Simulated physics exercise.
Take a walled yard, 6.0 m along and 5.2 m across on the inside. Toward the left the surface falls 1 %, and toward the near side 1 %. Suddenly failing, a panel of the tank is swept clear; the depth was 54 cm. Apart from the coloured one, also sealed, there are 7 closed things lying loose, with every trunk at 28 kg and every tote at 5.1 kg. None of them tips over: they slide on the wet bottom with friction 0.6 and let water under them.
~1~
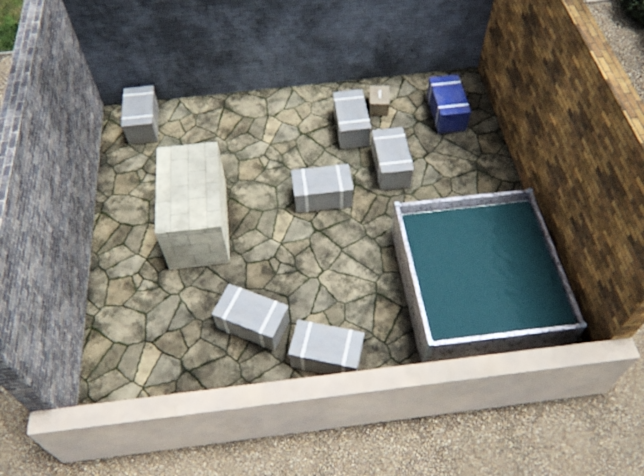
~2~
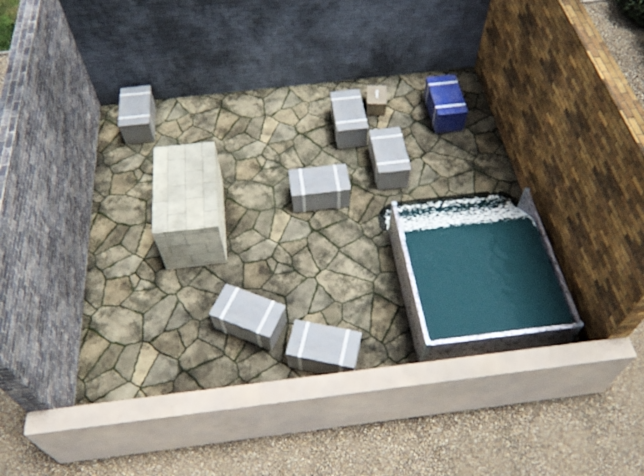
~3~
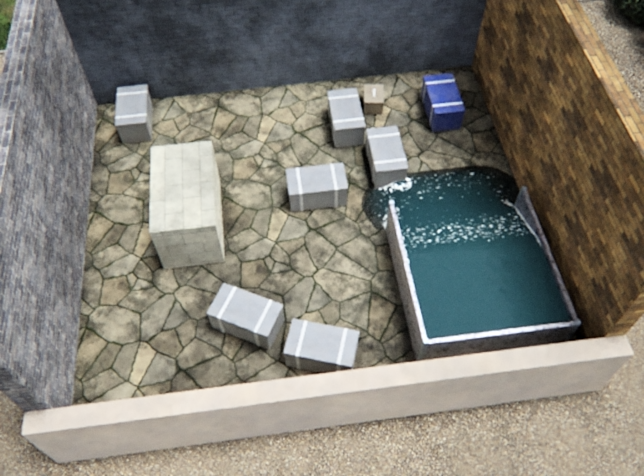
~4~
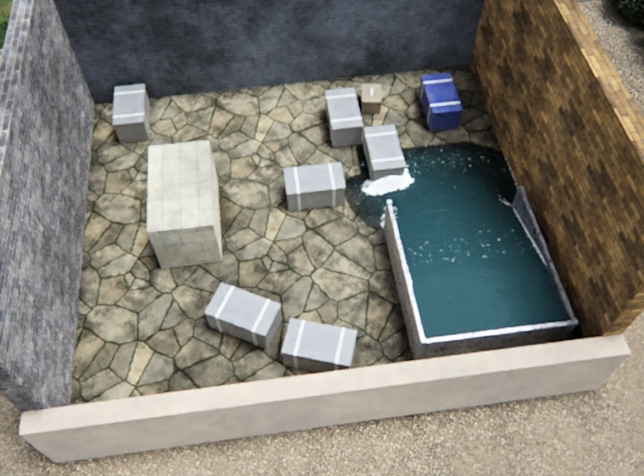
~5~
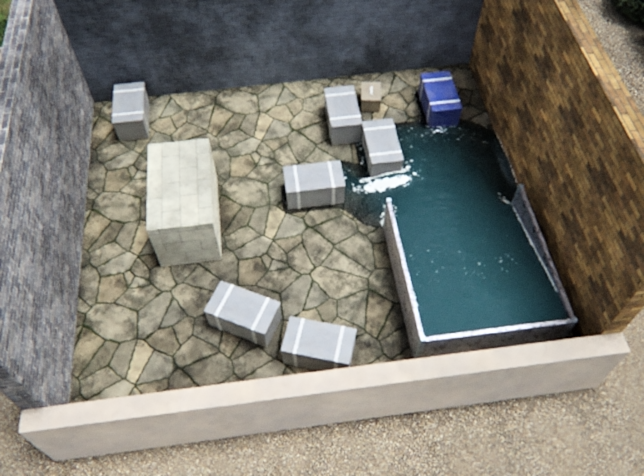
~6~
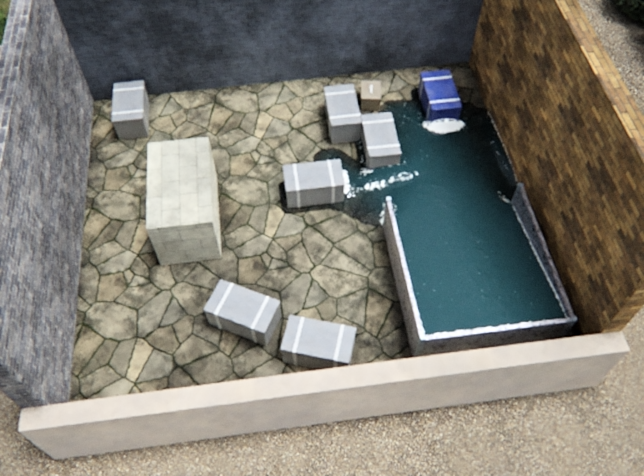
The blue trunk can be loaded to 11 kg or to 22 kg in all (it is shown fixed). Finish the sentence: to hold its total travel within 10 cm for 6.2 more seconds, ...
... neither weight suffices.
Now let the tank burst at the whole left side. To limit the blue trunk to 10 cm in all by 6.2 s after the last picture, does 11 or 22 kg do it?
So the lighter choice.
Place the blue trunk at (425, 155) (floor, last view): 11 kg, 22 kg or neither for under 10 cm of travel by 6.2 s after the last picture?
Going by the scene, both weights fall short.
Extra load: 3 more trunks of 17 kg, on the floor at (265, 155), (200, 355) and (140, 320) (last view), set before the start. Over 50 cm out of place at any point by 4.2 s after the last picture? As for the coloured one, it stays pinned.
In order: Farther, then not as far, then not as far.
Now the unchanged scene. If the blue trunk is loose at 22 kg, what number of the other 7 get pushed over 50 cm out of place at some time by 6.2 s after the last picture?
I get 5.
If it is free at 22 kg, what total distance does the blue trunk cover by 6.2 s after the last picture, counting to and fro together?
Roughly 500 centimetres.
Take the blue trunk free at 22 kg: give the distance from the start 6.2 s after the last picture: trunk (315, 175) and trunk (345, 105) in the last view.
In order, they end up 60 cm and 400 cm from where they began.
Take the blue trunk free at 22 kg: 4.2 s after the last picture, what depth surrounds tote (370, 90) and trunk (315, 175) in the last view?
I'd put it at 11 cm and 5 cm respectively.
Then, 0.6 s after the last picture the blue trunk would be 54 cm from its start with 11 kg and 51 cm from its start with 22 kg; 8 cm of water round it then.
Then, 2.3 s after the last picture the blue trunk would be 99 cm from its start with 11 kg and 66 cm from its start with 22 kg; 21 cm of water round it then.
Then, 4.2 s after the last picture the blue trunk would be 294 cm from its start with 11 kg and 252 cm from its start with 22 kg; 8 cm of water round it then.
Then, 6.2 s after the last picture the blue trunk would be 364 cm from its start with 11 kg and 397 cm from its start with 22 kg; 10 cm of water round it then.
